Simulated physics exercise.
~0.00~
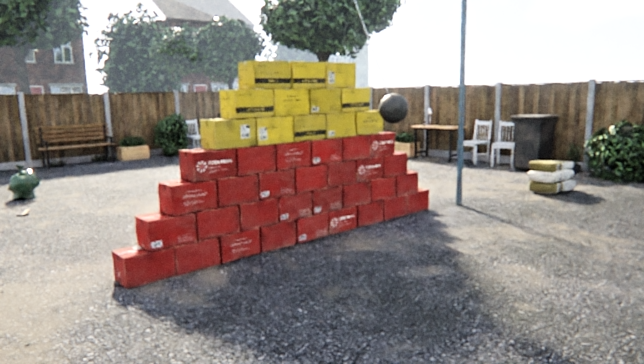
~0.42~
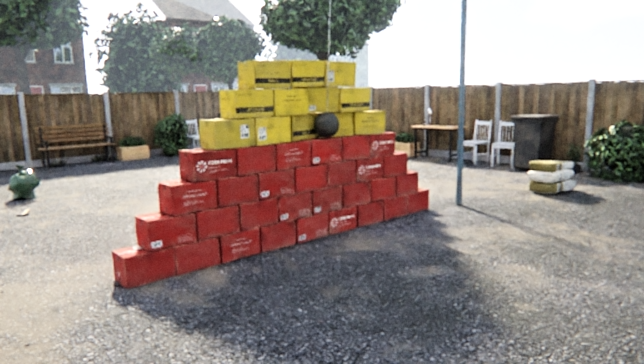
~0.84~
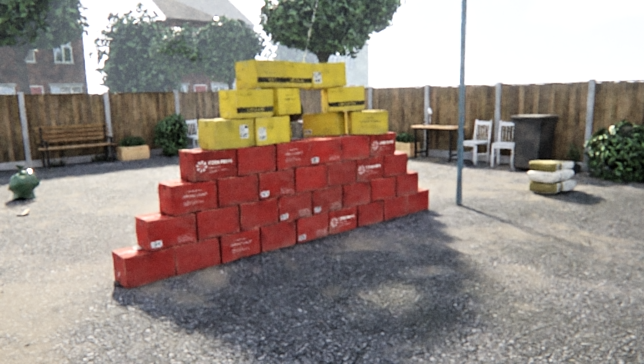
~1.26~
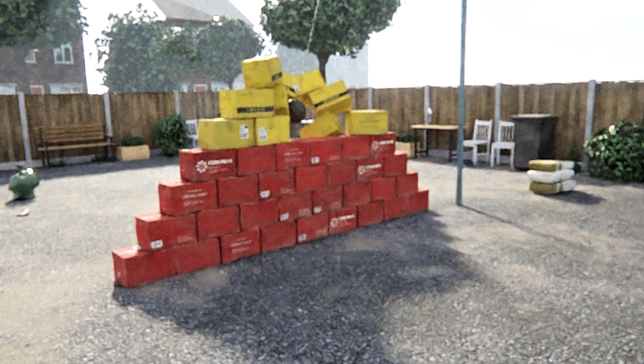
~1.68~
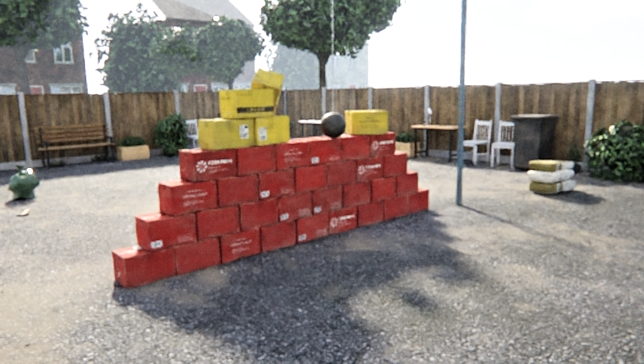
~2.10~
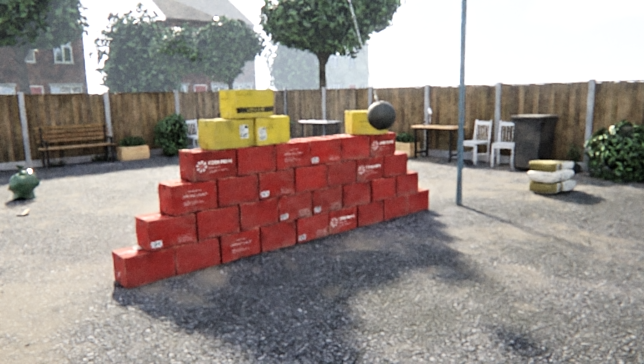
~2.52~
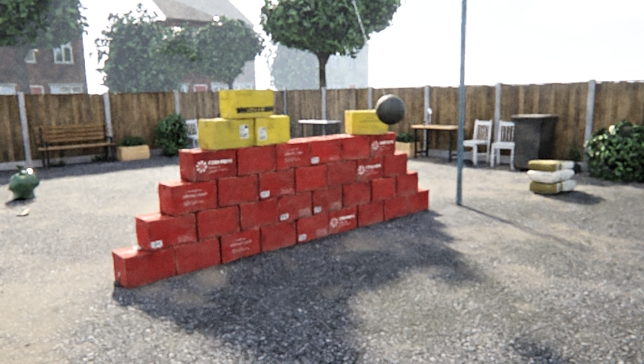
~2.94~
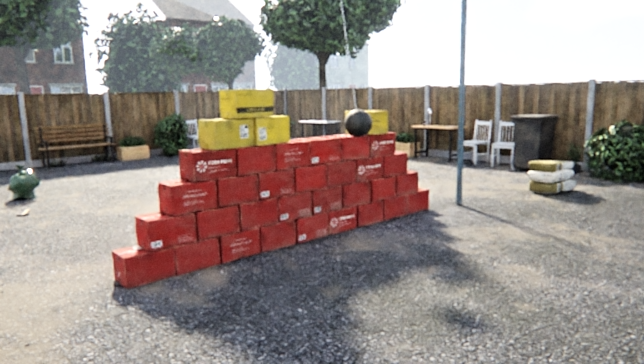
In a fenced gravel yard, a swinging dark ball knocks most yellow boxes off a stepped wall, leaving the red rows standing.
